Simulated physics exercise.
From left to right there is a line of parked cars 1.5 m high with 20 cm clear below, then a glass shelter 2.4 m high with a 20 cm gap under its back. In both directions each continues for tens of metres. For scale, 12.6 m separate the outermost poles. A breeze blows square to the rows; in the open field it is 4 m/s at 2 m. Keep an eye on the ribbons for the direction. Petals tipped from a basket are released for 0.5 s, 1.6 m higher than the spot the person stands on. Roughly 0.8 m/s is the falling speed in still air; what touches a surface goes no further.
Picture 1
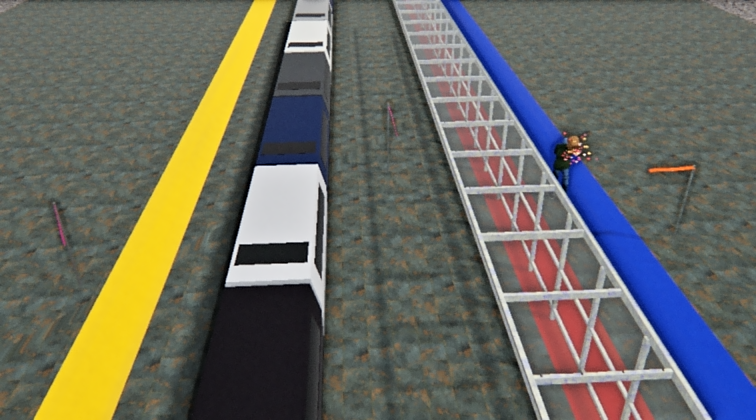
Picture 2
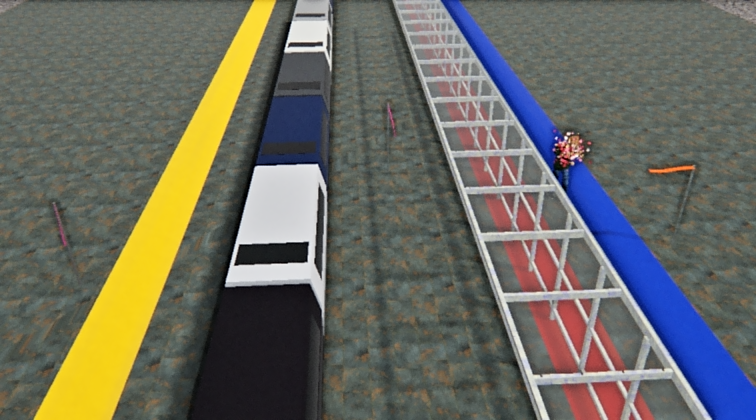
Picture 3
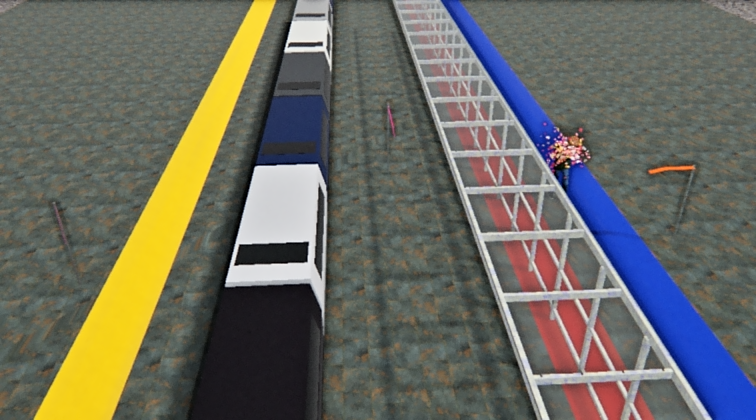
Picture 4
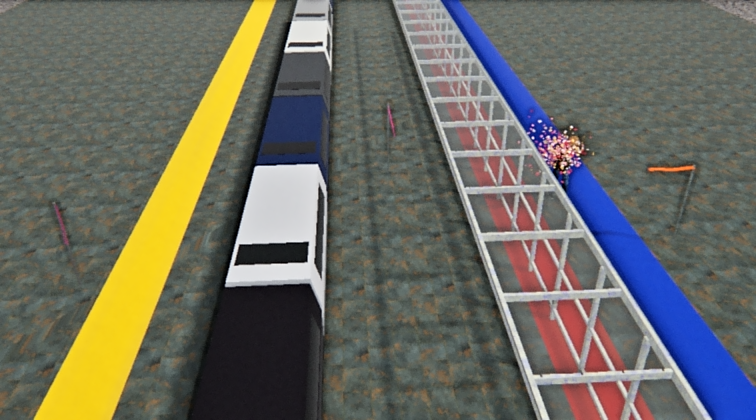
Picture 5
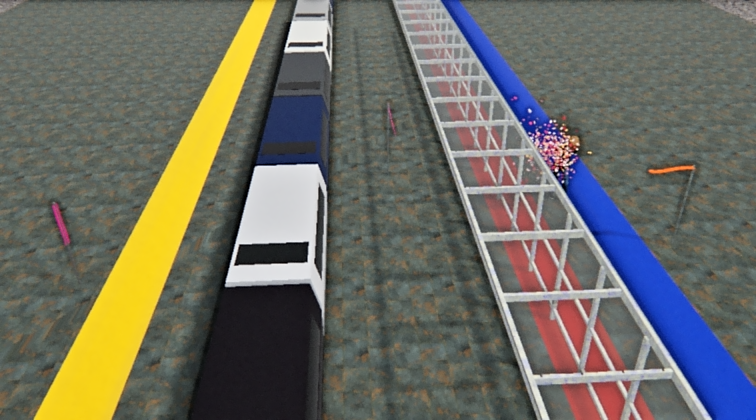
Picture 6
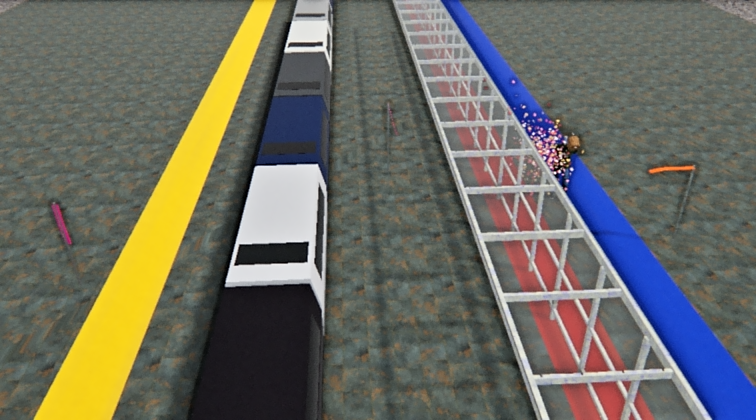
A line of parked cars in black, white, blue and grey runs away across a mottled grey-green field, seen from above by a camera that stays still. To its left lies a yellow strip, and to its right stand a glass shelter with a white frame over a red strip, a blue strip, and thin ribbons on posts. Beside the blue strip, small pink, white and orange petals burst out and spread slightly leftward, while the right ribbon streams left and the left one hangs, barely stirring.
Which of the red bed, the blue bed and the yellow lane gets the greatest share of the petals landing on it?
The red one.
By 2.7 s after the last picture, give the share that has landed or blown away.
About 80 %.
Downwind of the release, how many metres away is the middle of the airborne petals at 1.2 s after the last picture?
I'd put it near 1.5 metres.
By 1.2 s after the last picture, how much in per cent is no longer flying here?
50 %.
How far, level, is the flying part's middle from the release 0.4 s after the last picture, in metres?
I'd put it at close to 1.0 metres.
Then, 0.4 s after the last picture, 0 % lies on the blue bed, 2 % on the red bed and 0 % on the yellow lane; 15 % has touched down or left; the middle of what still flies is 1.4 m above the low ground, near (525, 158).
Then, 1.2 s after the last picture, 0 % lies on the blue bed, 22 % on the red bed and 0 % on the yellow lane; 52 % has touched down or left; the middle of what still flies is 1.7 m above the low ground, near (515, 149).
Then, 2.7 s after the last picture, 0 % lies on the blue bed, 41 % on the red bed and 0 % on the yellow lane; 78 % has touched down or left; the middle of what still flies is 2.7 m above the low ground, near (272, 116).
Then, 7.2 s after the last picture, 0 % lies on the blue bed, 41 % on the red bed and 1 % on the yellow lane; 92 % has touched down or left.
Then, 44.2 s after the last picture, 0 % lies on the blue bed, 41 % on the red bed and 1 % on the yellow lane; 100 % has touched down or left.
